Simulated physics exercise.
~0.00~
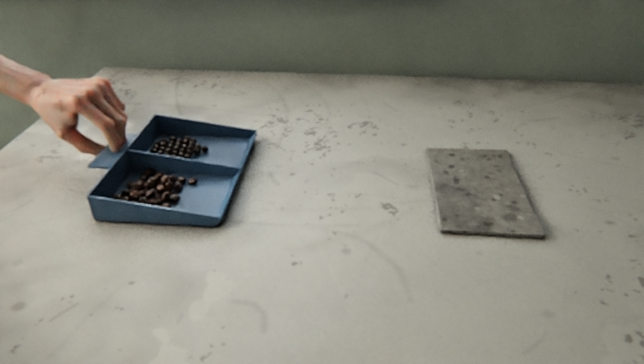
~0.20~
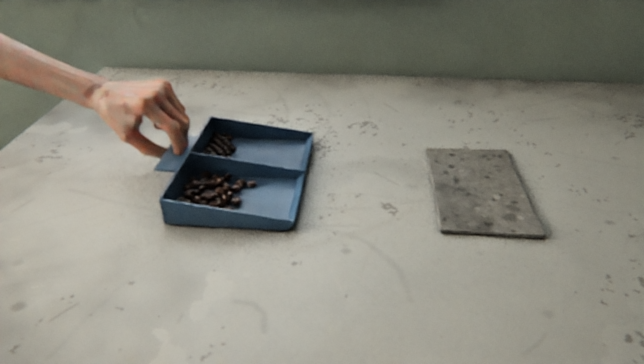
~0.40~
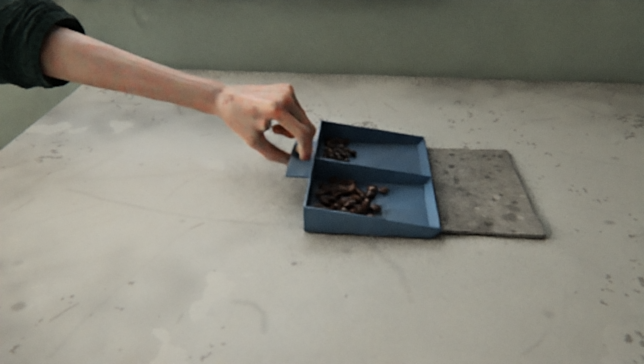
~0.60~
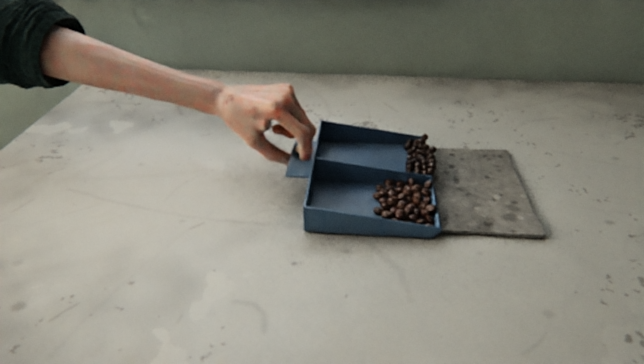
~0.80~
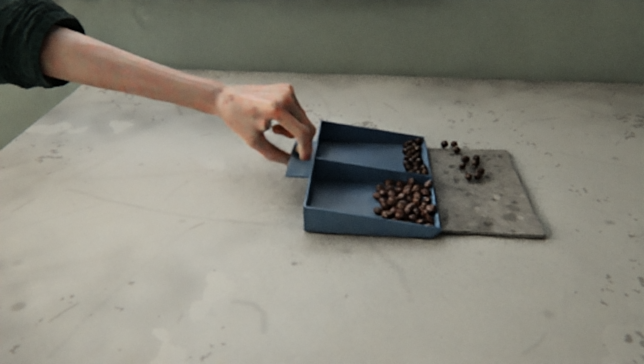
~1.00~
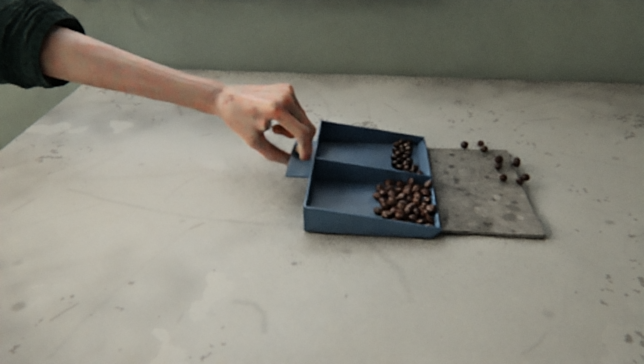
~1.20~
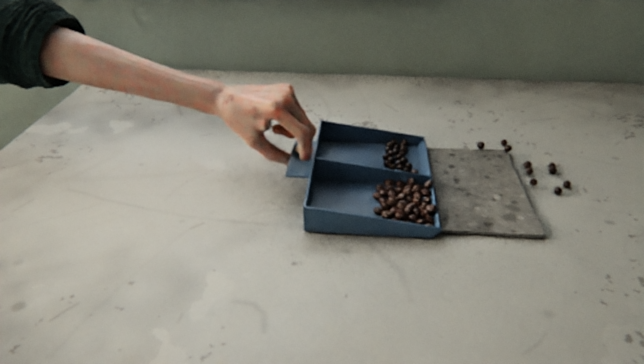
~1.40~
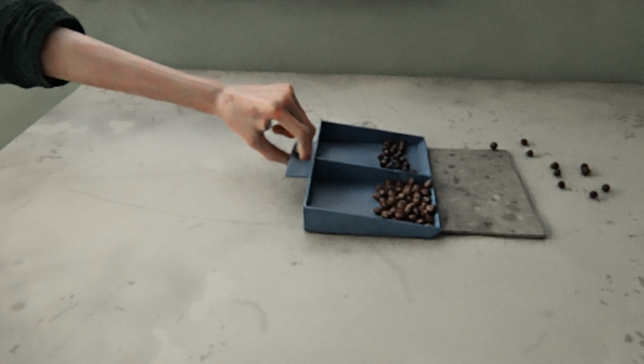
On a pale stone tabletop, a hand pushing a blue divided tray right against a slab, some far-side dark beans spilling beyond.
